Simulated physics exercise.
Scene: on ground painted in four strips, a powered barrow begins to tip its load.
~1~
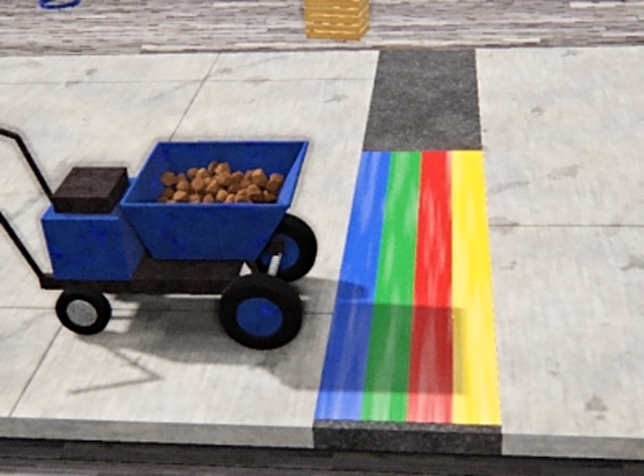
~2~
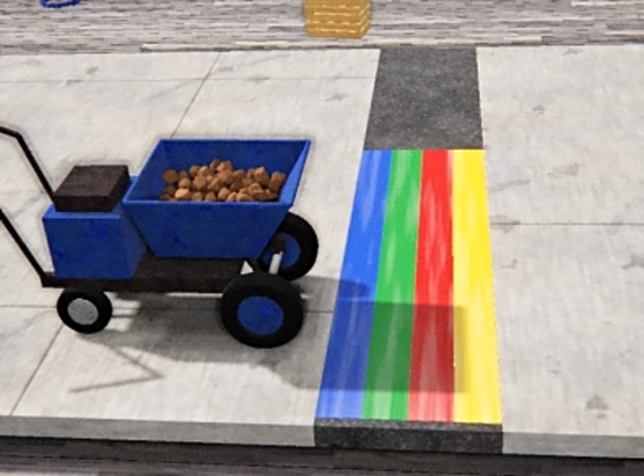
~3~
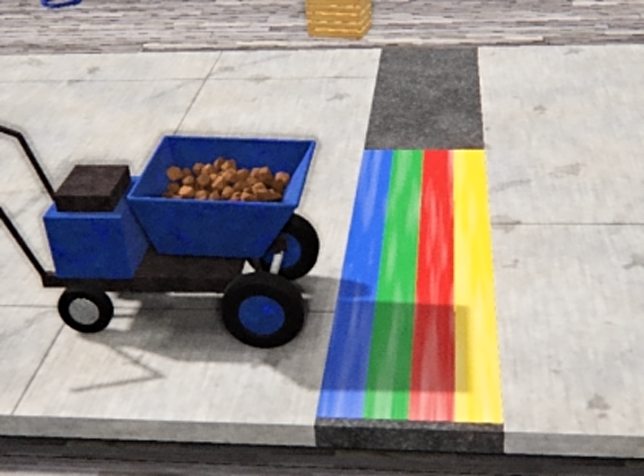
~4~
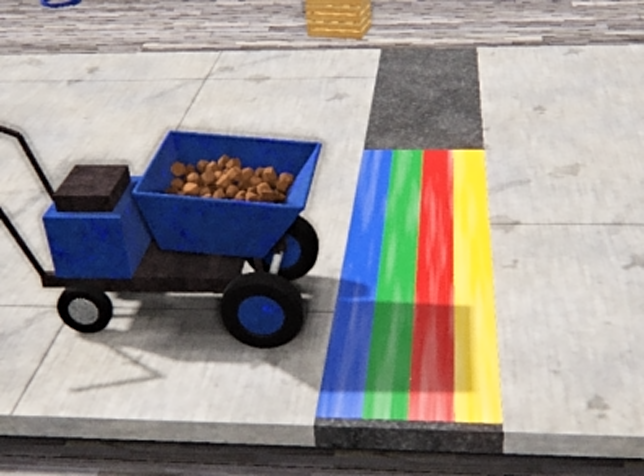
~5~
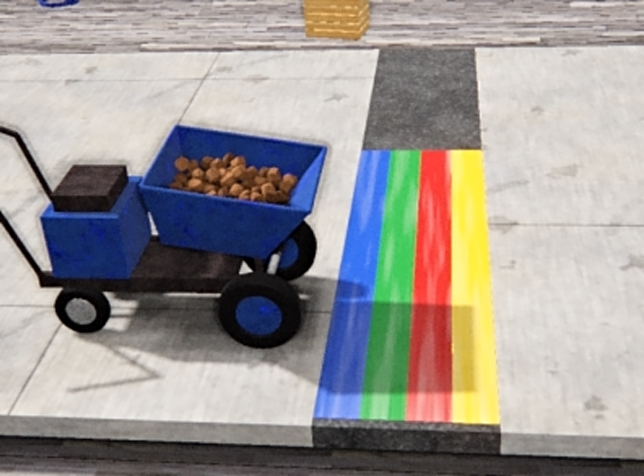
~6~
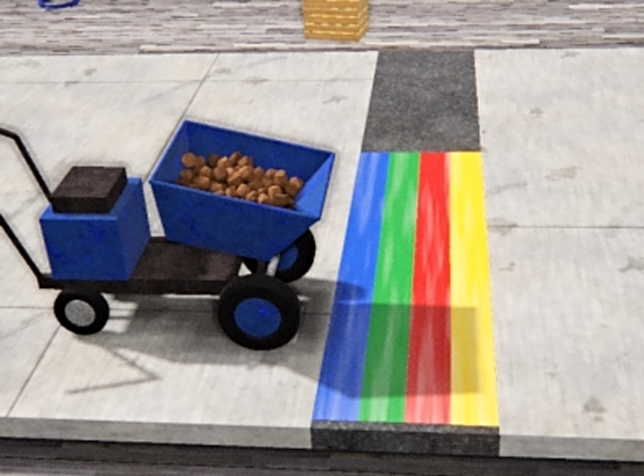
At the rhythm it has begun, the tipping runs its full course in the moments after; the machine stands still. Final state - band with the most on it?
Red band.
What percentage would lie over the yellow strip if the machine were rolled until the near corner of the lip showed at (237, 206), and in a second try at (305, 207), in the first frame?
Position 1: Near 0 %; position 2: Near 30 %.
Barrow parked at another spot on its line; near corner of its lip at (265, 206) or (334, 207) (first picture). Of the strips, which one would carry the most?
The first case gives the strip in green, the second gives the strip in yellow.
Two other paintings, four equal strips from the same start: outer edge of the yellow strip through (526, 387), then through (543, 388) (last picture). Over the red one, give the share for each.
Shares: About 40 per cent; about 30 per cent.
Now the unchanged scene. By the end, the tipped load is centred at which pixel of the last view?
I'd mark it at roughly (431, 308).
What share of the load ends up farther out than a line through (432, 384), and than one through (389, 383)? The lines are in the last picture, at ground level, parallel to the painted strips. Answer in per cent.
In order: Near 40 %, then 80 %.
Shortly afterwards, skip tipped well over; the whole lot in the skip.
Next, skip tipped steeply; all but a few in the skip; only a few over the green strip; only a few over the red strip.
Some moments later, skip tipped right over; near a third in the skip; a little over the green strip; near a third over the red strip; a little over the yellow strip; a little off the paint.
In the end, skip tipped right over; a little in the skip; only a few over the blue strip; near a quarter over the green strip; near a third over the red strip; near a quarter over the yellow strip; a little off the paint.
